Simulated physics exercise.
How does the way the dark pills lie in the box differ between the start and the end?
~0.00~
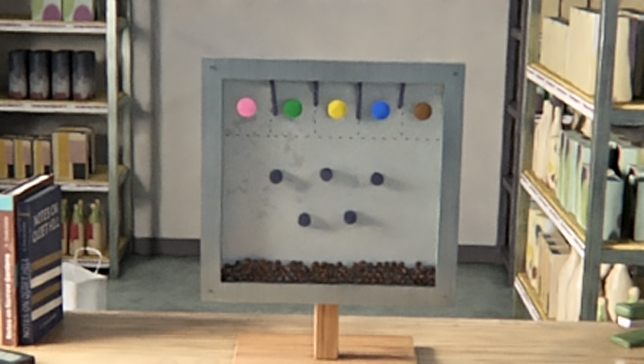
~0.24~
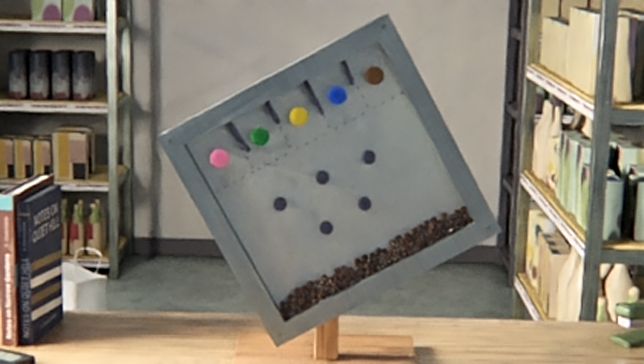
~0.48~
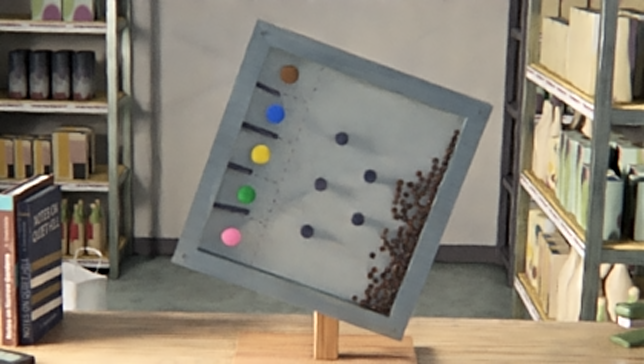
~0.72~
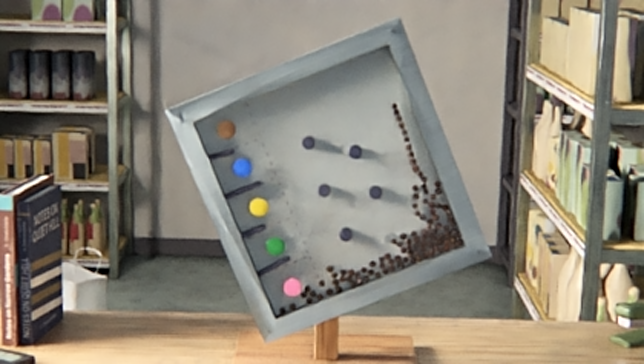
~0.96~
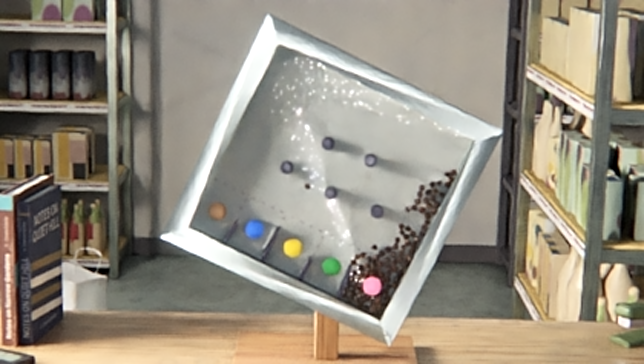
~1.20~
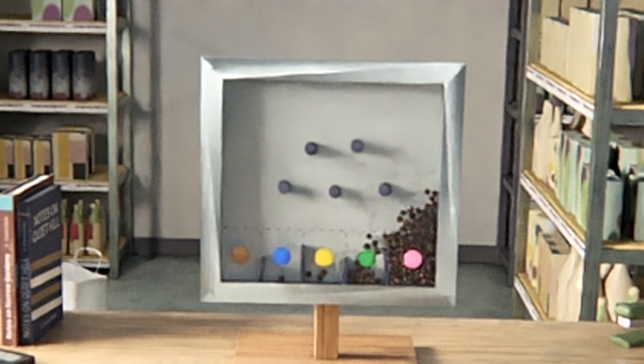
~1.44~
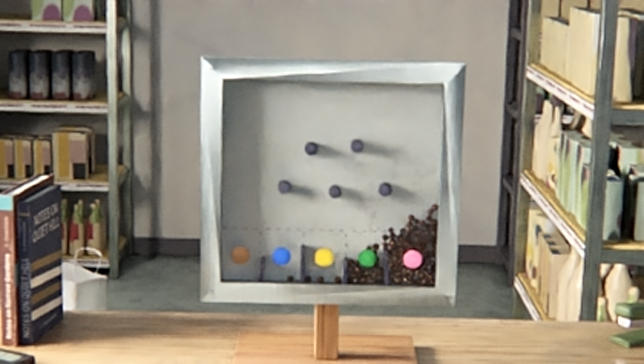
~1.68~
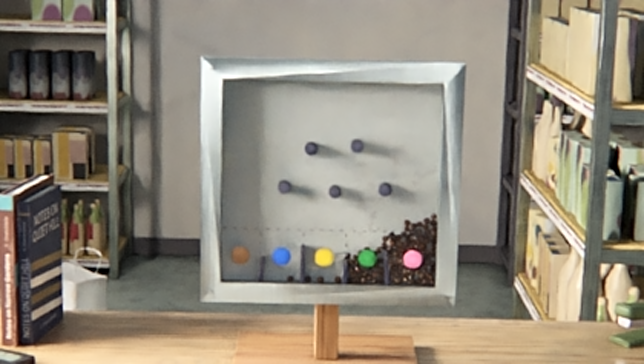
At the start the pills lie in a low, fairly even layer across the whole bottom of the box. At the end they are heaped in the lower right corner, sloping down to the left around the pink and green dots.
